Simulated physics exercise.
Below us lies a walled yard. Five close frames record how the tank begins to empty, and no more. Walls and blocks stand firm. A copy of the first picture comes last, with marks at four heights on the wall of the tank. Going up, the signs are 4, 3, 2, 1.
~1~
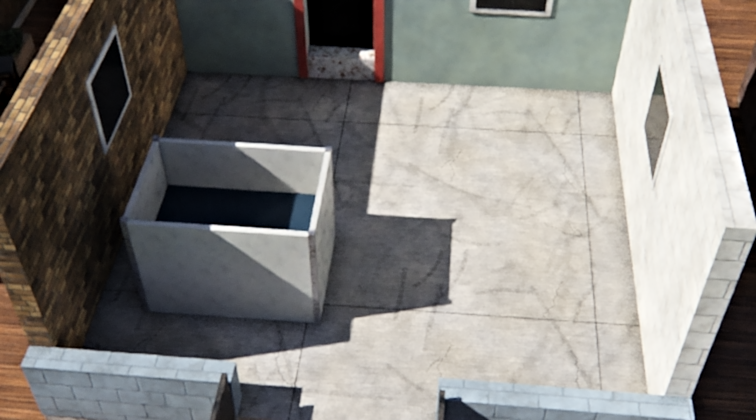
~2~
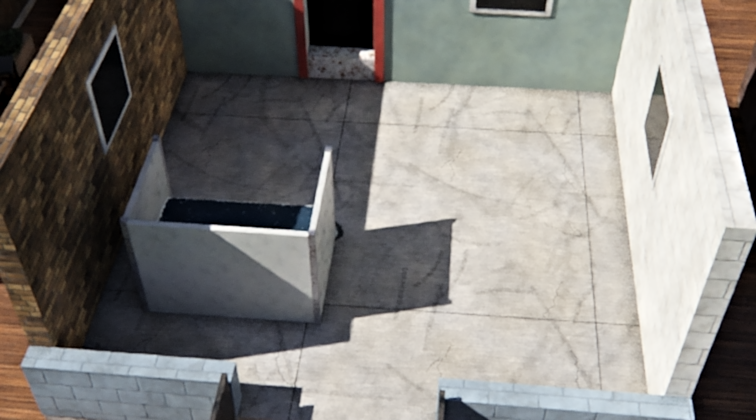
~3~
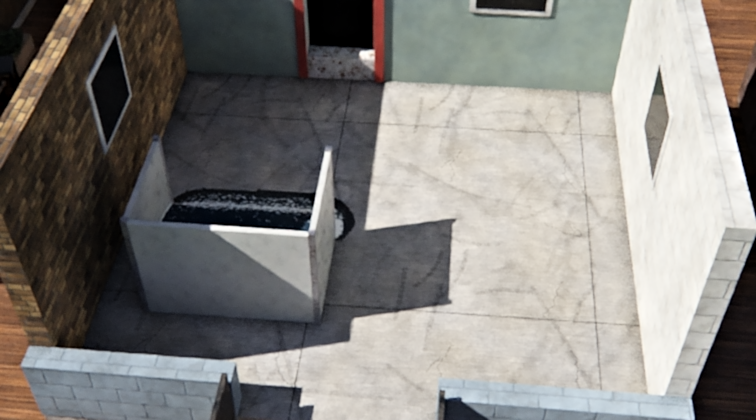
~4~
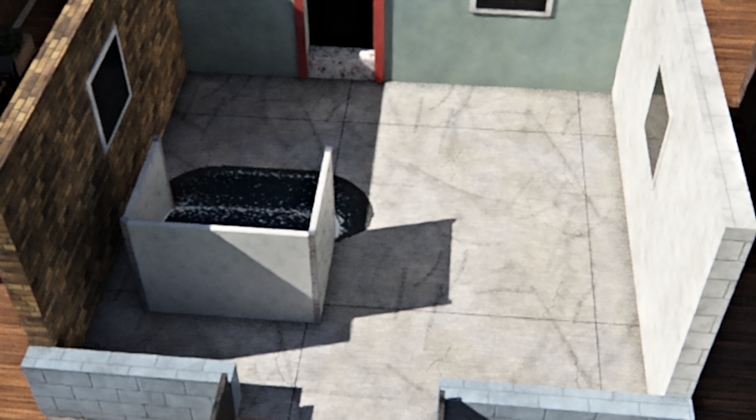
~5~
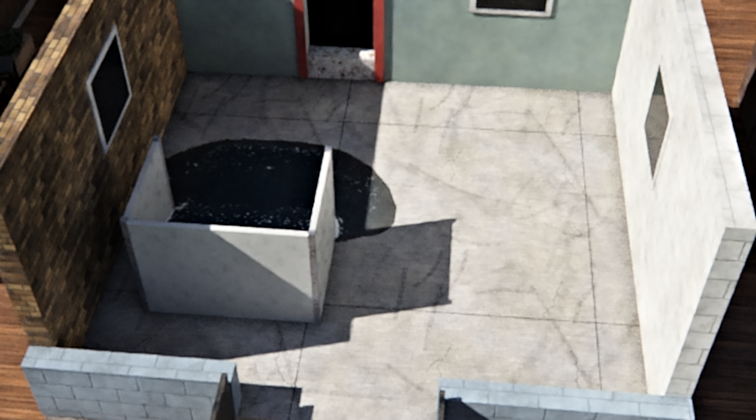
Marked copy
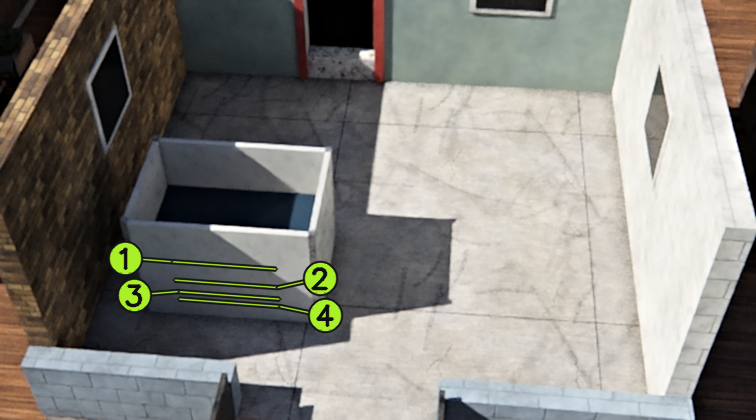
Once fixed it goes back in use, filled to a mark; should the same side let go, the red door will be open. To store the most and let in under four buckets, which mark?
Choose 1.
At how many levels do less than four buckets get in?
All four.
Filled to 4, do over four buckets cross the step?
No, not at all.
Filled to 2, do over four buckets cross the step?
No.
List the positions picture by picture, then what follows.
Water in the tank at rest, its middle at (236, 226); foot of the red doorway at (342, 79); open gate at (336, 366), in the first picture.
Water covers 2 % of the ground, its front hidden from here, in the second picture.
Water covers 5 % of the ground, its front hidden from here, in the third picture.
Front seen at (363, 206), 9 % of the ground wet, in the fourth picture.
Front seen at (372, 181), 14 % of the ground wet, in the fifth picture.
On the marked copy, 1 at (223, 265); 2 at (226, 283); 3 at (228, 295); 4 at (229, 302); from the bottom up 4, 3, 2, 1.
With 1, a bucket or two gets in.
With 2, nothing gets over.
With 3, nothing gets over.
With 4, nothing gets over.
